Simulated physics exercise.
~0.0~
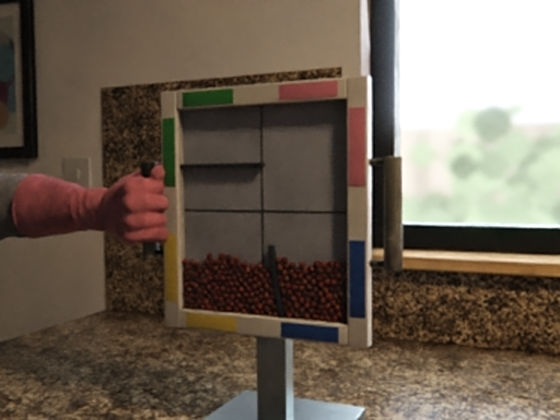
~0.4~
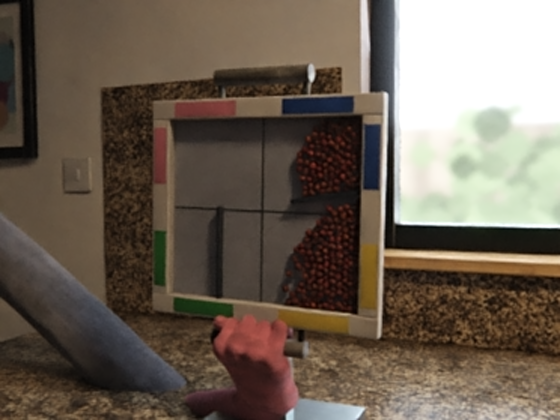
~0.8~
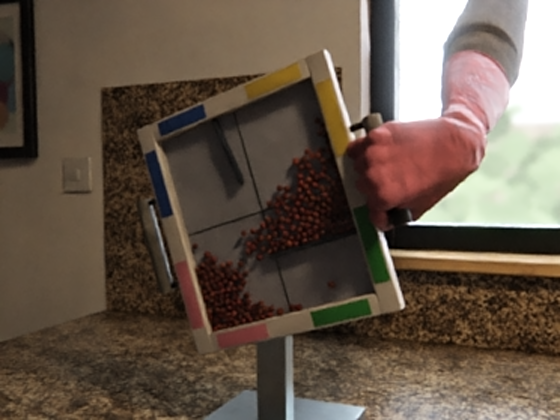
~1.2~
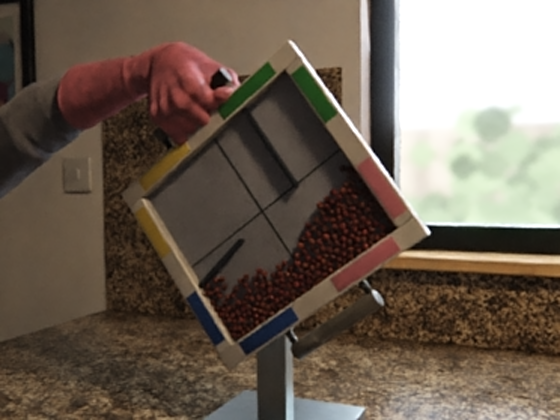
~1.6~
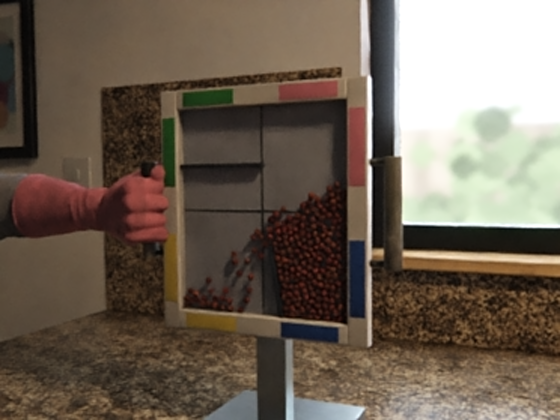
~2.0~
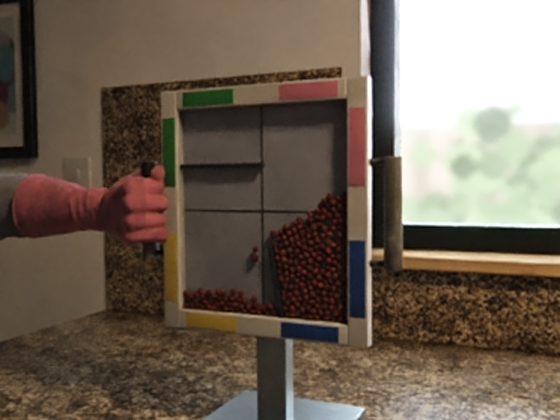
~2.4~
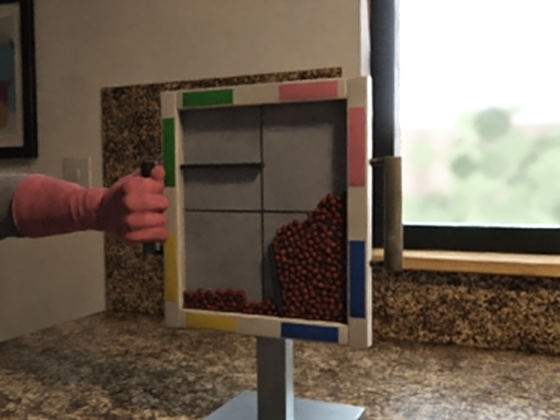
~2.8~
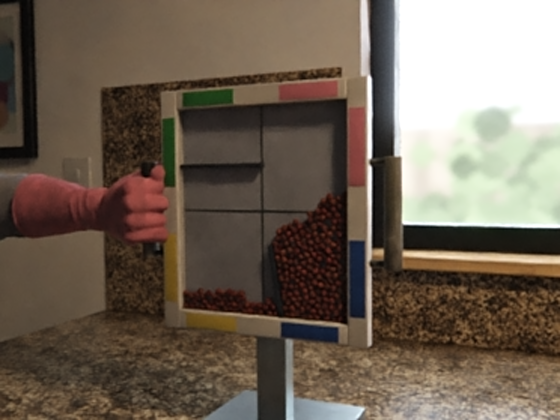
A square case of small red beads was turned on its stand by a gloved-looking pink hand, the beads tumbling as it rotated, until it returned upright and they settled, mostly heaped in the blue corner with a thin layer by the yellow.
